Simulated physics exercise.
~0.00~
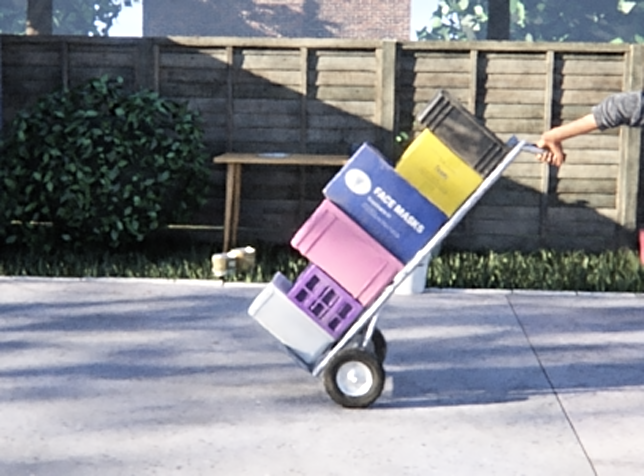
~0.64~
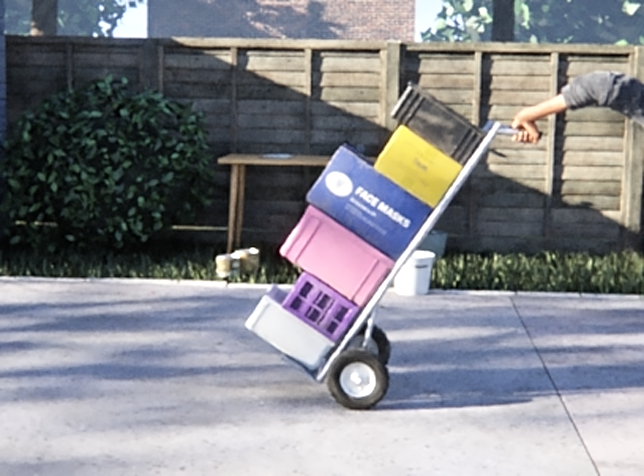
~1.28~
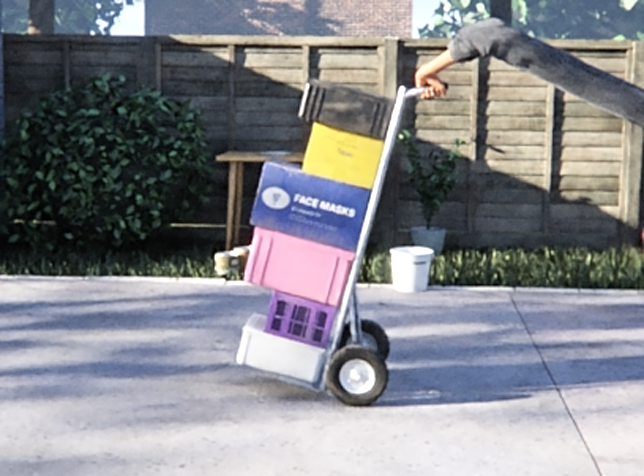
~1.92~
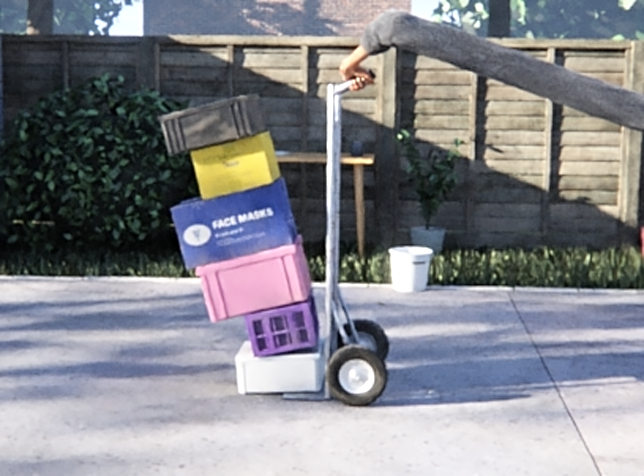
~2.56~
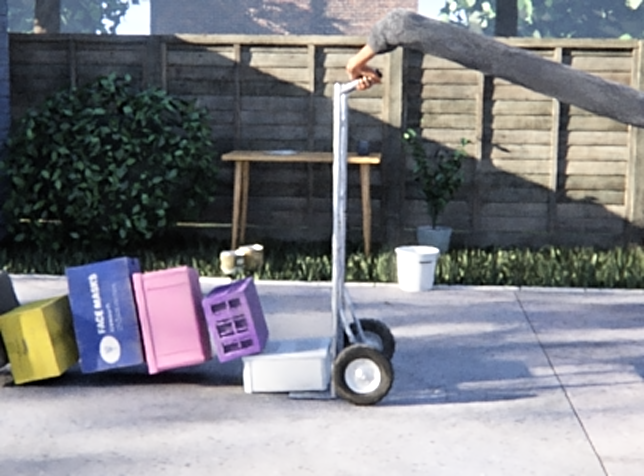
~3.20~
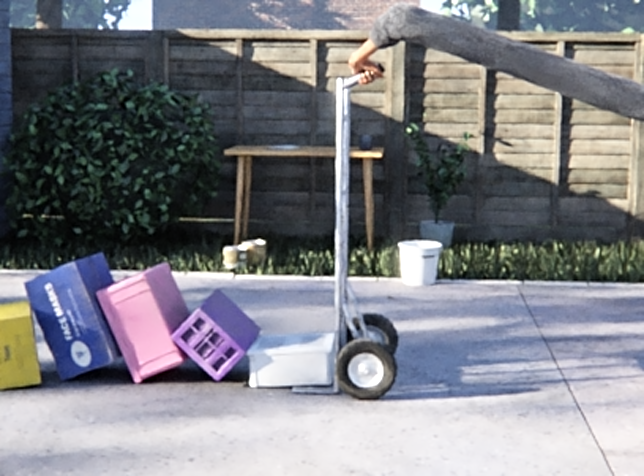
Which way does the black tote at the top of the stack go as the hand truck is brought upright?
The black tote moves to the left, falling with the other boxes and ending up out of view.
